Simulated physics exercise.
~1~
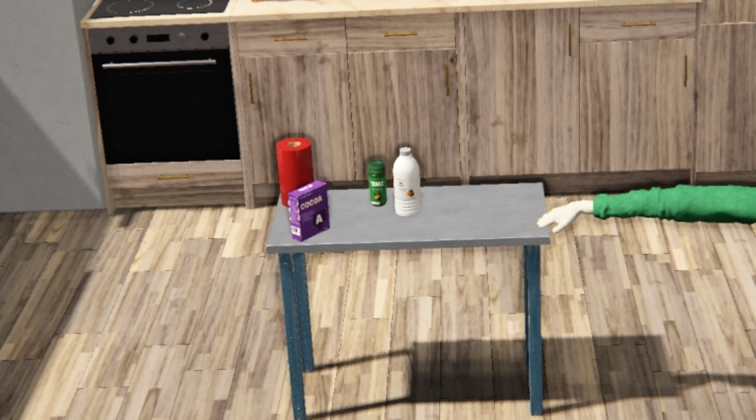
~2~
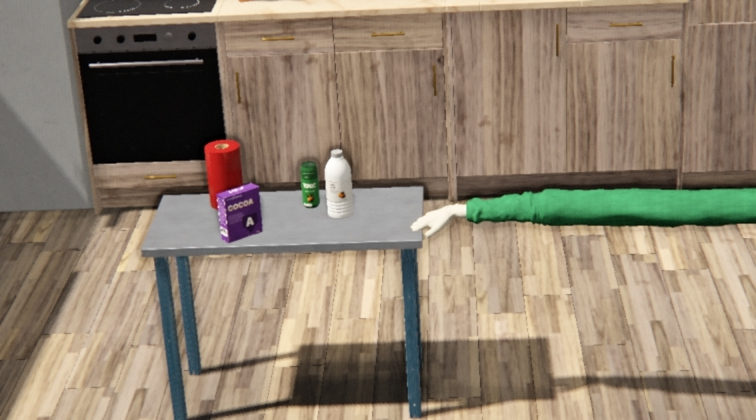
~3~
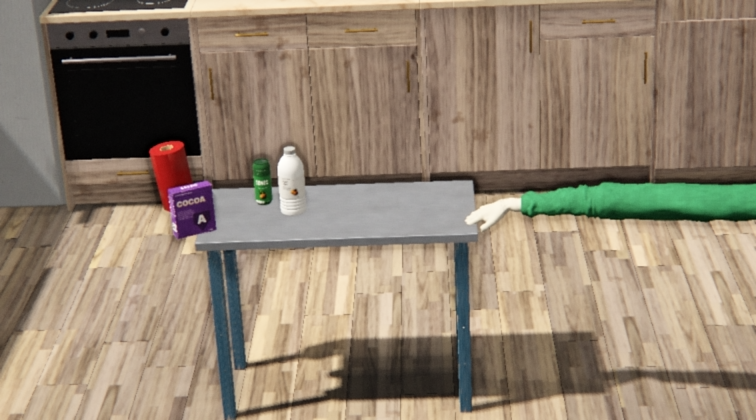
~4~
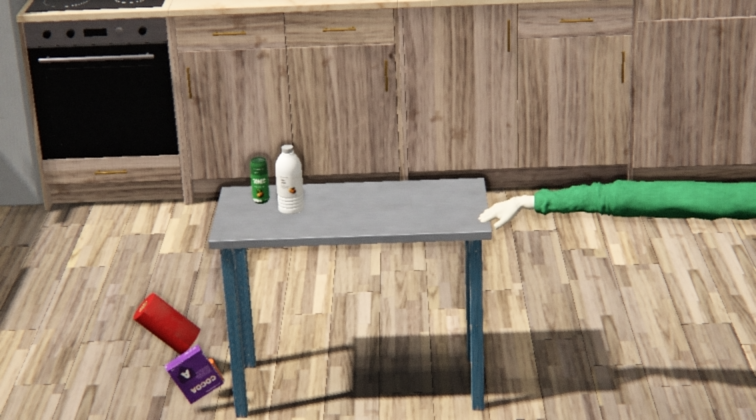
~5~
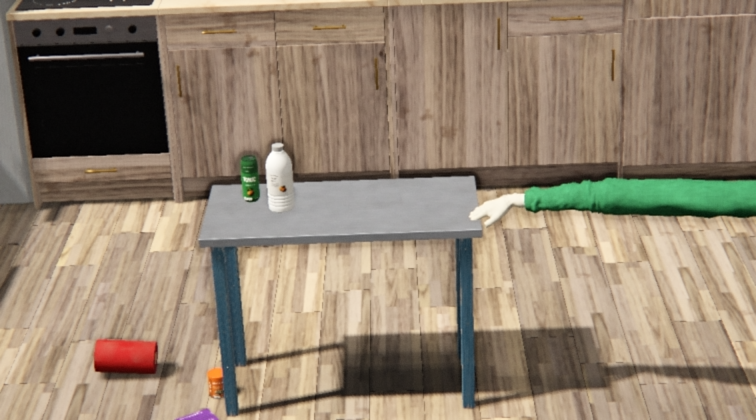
A grey table with blue legs stands on a wooden floor before kitchen cabinets and an oven, seen from slightly above, while a pale hand in a long green sleeve reaches in at its right edge. On top, a red roll and a purple cocoa packet stand at the left, near a green can and a white bottle. The table shifts left, then jerks back right, leaving the roll and packet at its left edge. Both drop off, and a small orange tin appears beside them. The roll and packet end lying on the floor, the tin upright, while bottle and can remain standing on top.
